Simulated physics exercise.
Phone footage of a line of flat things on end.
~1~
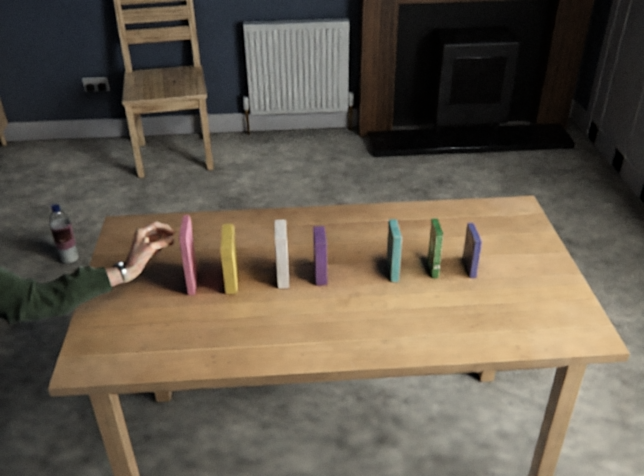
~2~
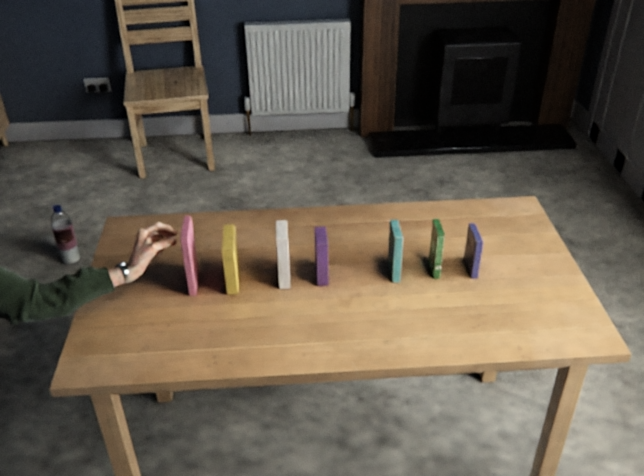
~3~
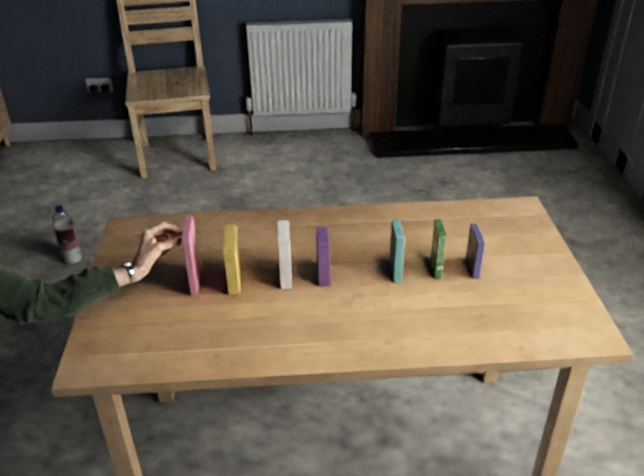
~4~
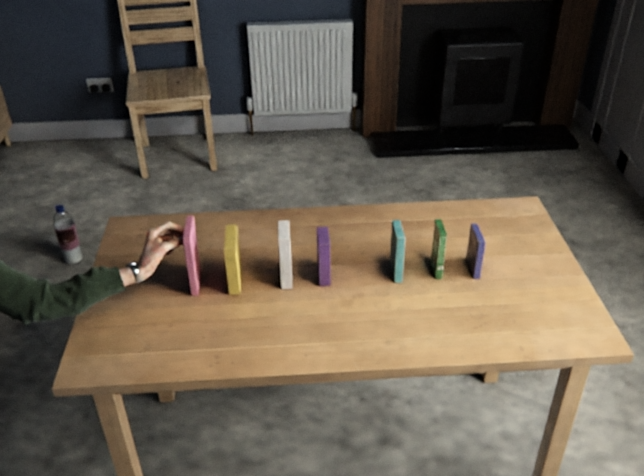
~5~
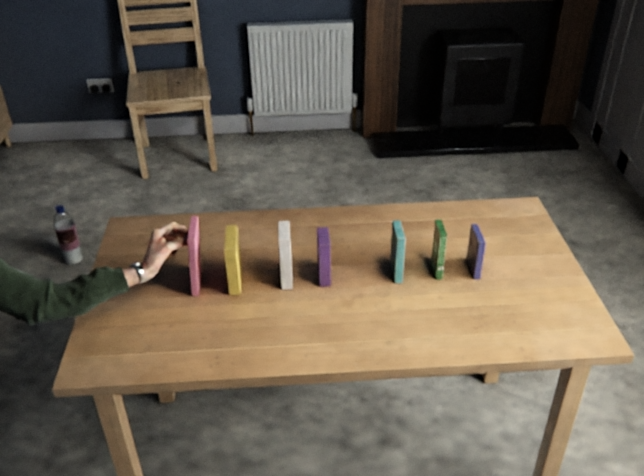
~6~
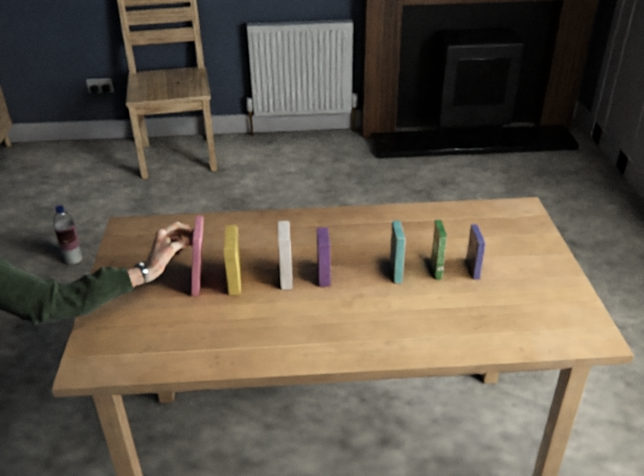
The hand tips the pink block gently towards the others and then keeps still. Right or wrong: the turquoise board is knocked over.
Wrong.
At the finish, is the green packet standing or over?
At the finish the green packet is standing.
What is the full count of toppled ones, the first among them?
4.
Then, 0.50 s past the last view, pink block 51° over; yellow board rocked 32° from its first pose.
Then, 0.80 s past the last view, pink block 75° over; yellow board on its side; white block rocked 44° from its first pose; purple board rocked 35° from its first pose.
Then, 0.90 s past the last view, pink block 73° over; white block on its side; purple board on its side; yellow board on its side.
Finally, down or leaning hard on the table, yellow board, white block and purple board; the other 2 still in place. Final places as the last picture's camera would see them, turquoise board near (397, 252).
